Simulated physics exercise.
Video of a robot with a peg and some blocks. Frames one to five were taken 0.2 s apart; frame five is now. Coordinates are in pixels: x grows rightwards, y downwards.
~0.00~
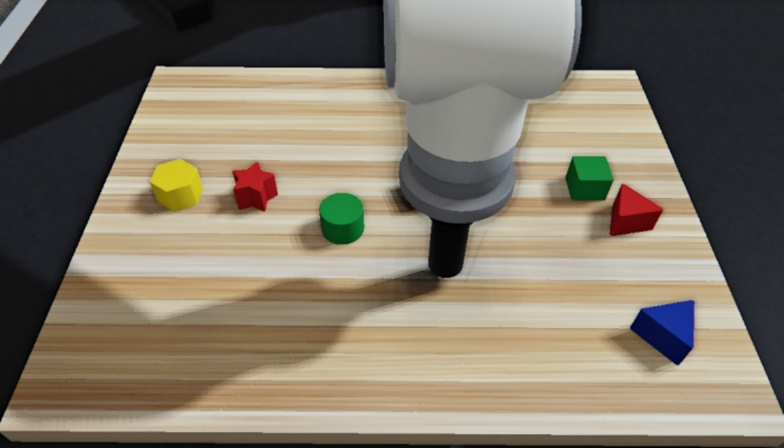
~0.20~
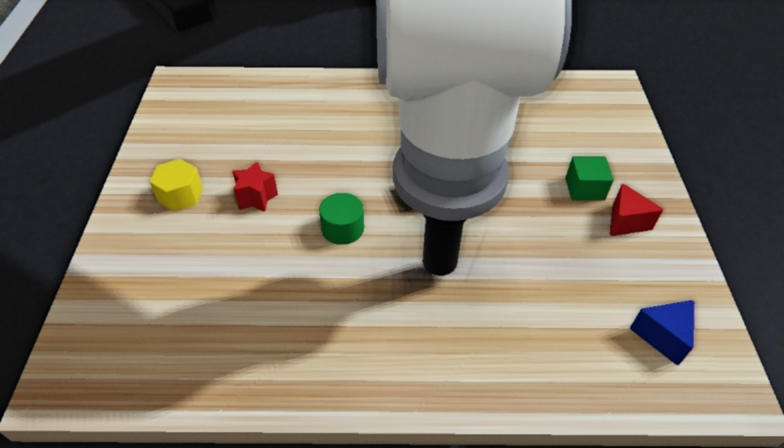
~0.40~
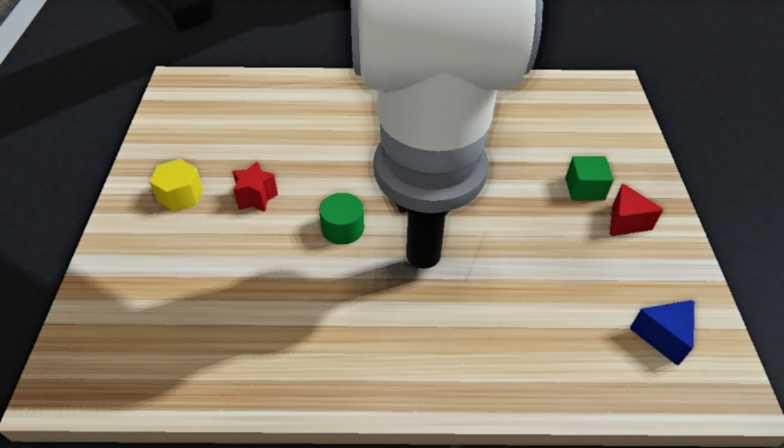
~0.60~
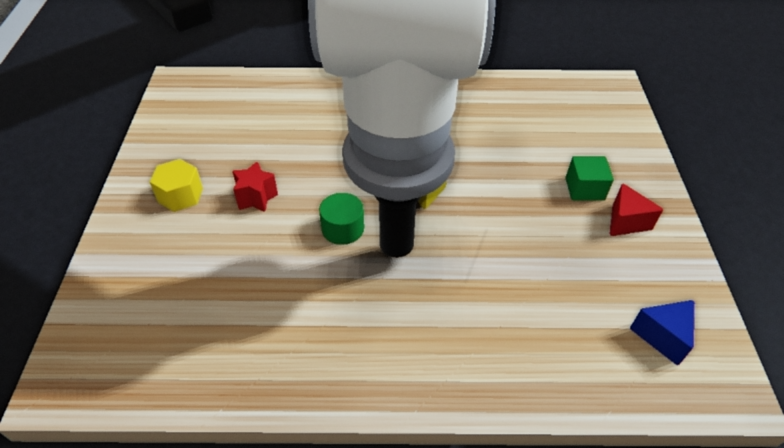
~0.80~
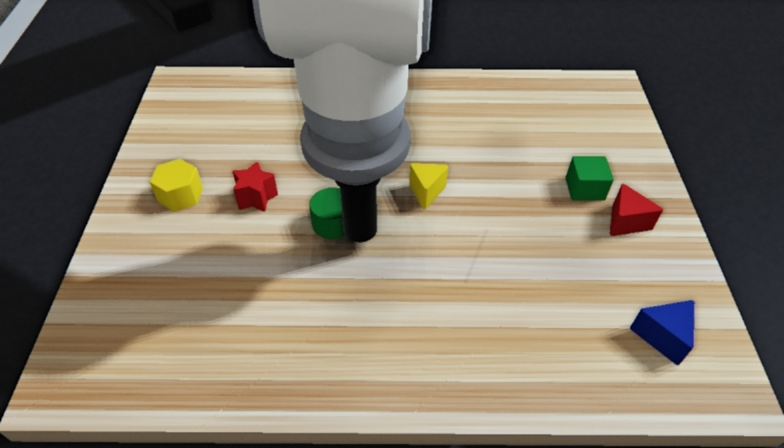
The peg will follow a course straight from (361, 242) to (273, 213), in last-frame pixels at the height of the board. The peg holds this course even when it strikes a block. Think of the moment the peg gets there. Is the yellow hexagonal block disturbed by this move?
It keeps its spot.
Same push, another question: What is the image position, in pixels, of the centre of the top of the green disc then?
Its top middle: (279, 165).
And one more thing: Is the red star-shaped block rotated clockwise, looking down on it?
I believe not.
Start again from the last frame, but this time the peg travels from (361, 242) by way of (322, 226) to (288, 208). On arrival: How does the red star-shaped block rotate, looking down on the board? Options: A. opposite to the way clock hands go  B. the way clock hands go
Correct choice: A.
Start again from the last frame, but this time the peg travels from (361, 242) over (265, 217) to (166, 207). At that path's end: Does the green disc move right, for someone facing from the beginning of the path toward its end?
I'd say yes.
On the path given first. Halfway along, peg at (314, 213); green disc at (296, 181).
At the end, peg at (270, 200); yellow hexagonal block still; red star-shaped block at (242, 171), turned 35° anticlockwise; green disc at (279, 165).
